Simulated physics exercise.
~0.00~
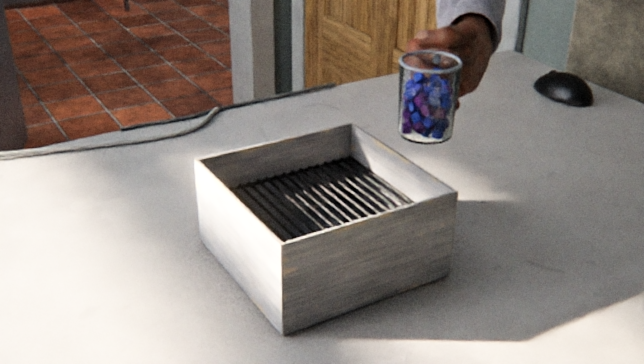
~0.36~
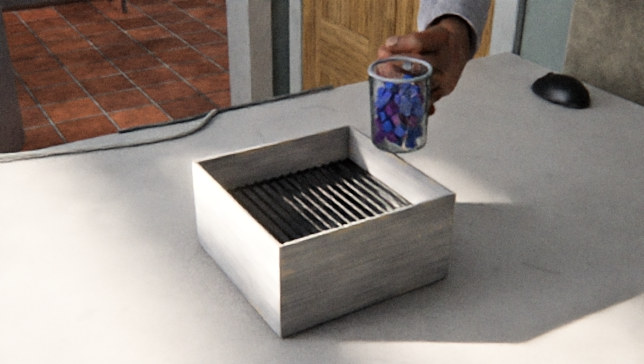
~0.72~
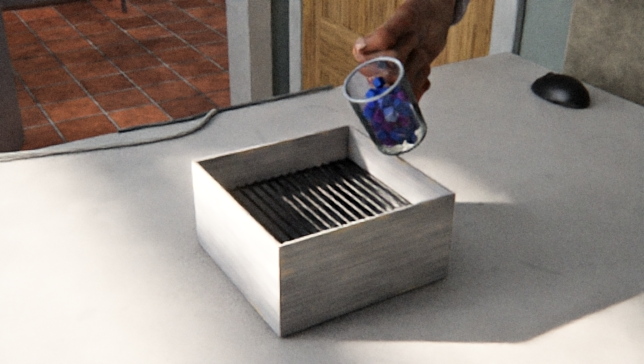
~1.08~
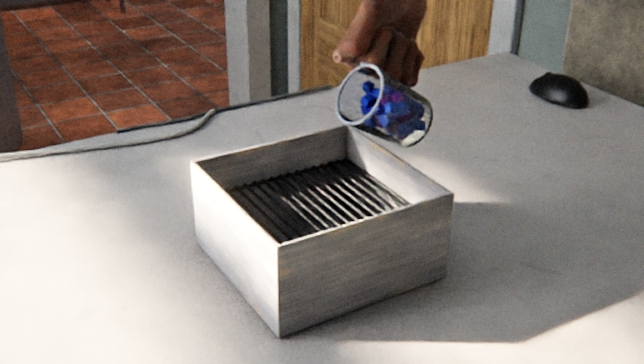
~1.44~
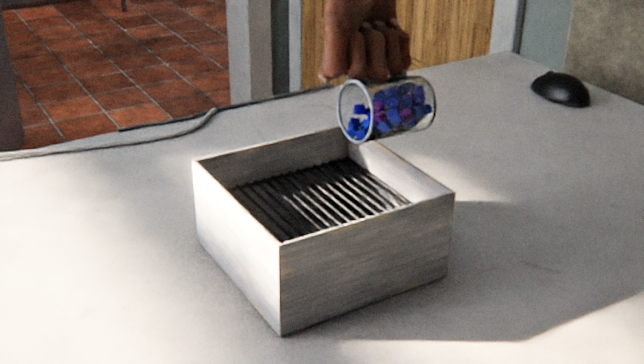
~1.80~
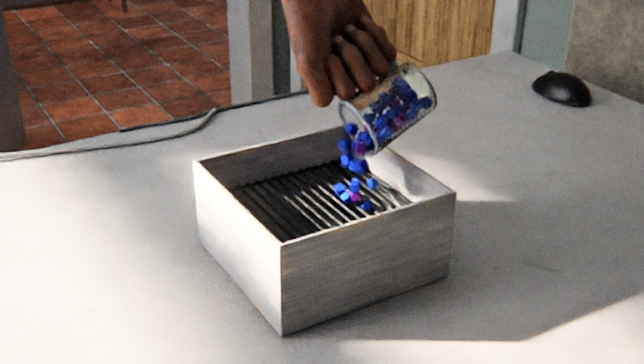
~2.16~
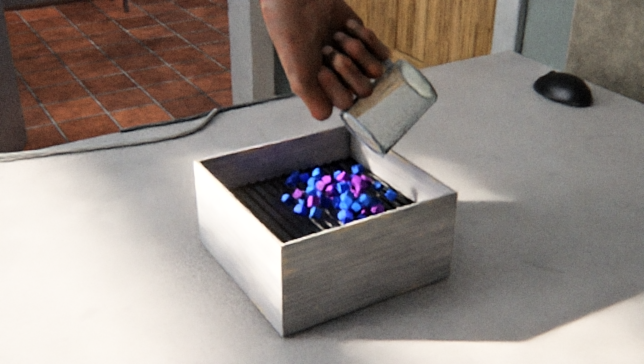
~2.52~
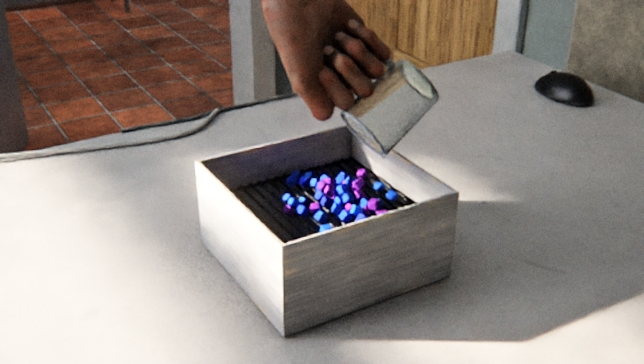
A clear cup of small blue and purple pieces, held by a hand at the back of a pale grey tabletop, moves left toward an open, whitish square box with a row of dark wires inside. The slightly swaying view looks down from the front, with reddish floor tiles at upper left, a wooden door behind and a dark rounded object at right. The hand tilts the cup onto its side above the box. Blue and purple pieces spill out, and the cup tips further until it looks empty. The mixed pieces end scattered together on top of the wires, the cup still held tilted above.
